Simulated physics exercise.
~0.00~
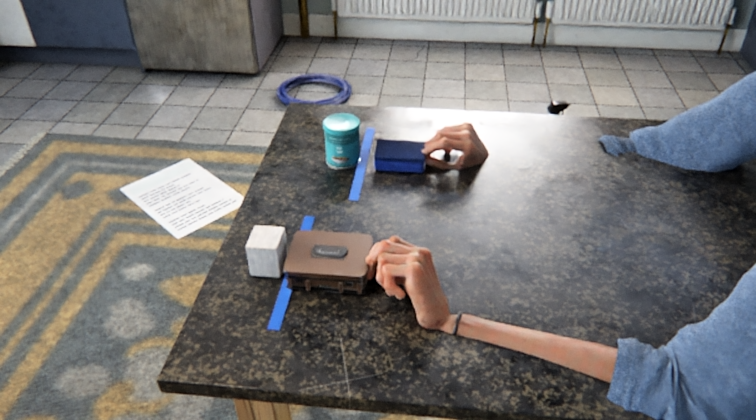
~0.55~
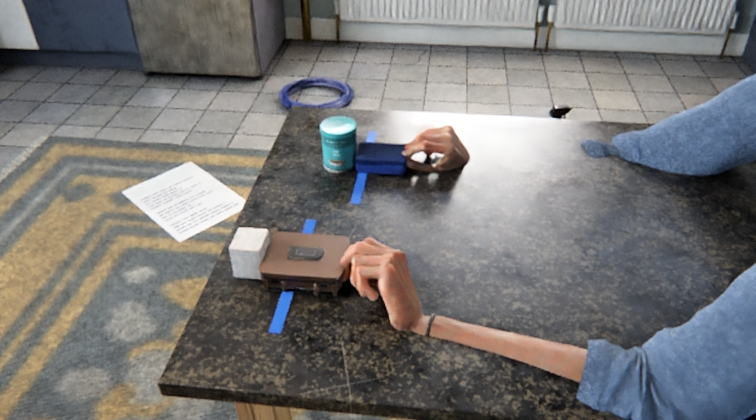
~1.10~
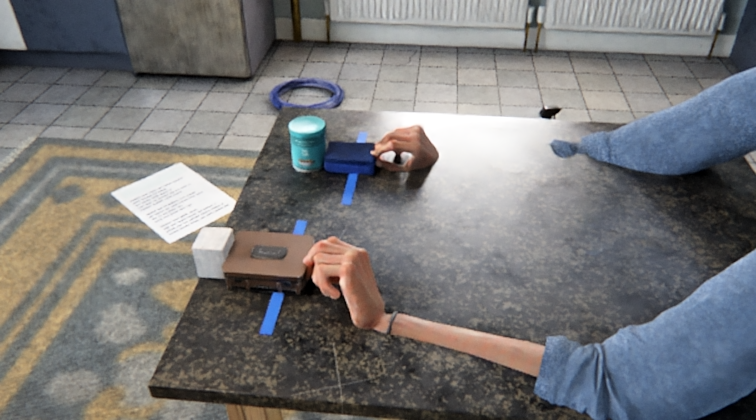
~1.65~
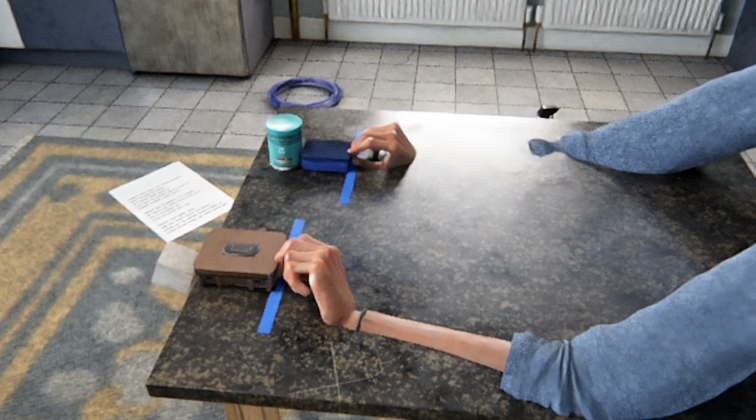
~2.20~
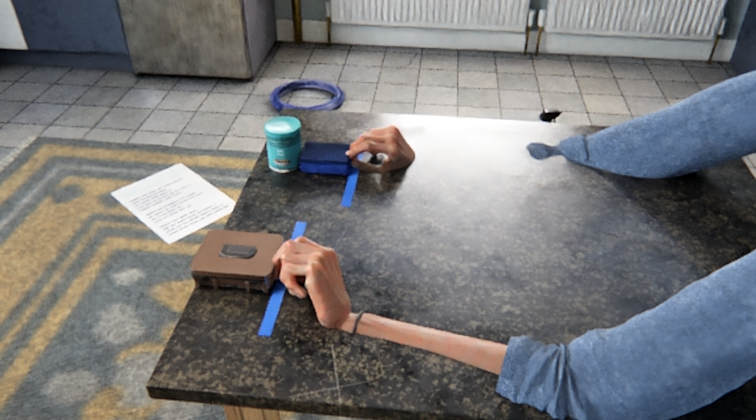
The clip shows two hands on a dark speckled table pushing a brown case and a blue sponge left across strips of blue tape, until the case shoves a white block off the edge while the turquoise tin, pushed by the sponge, stays upright on the table.
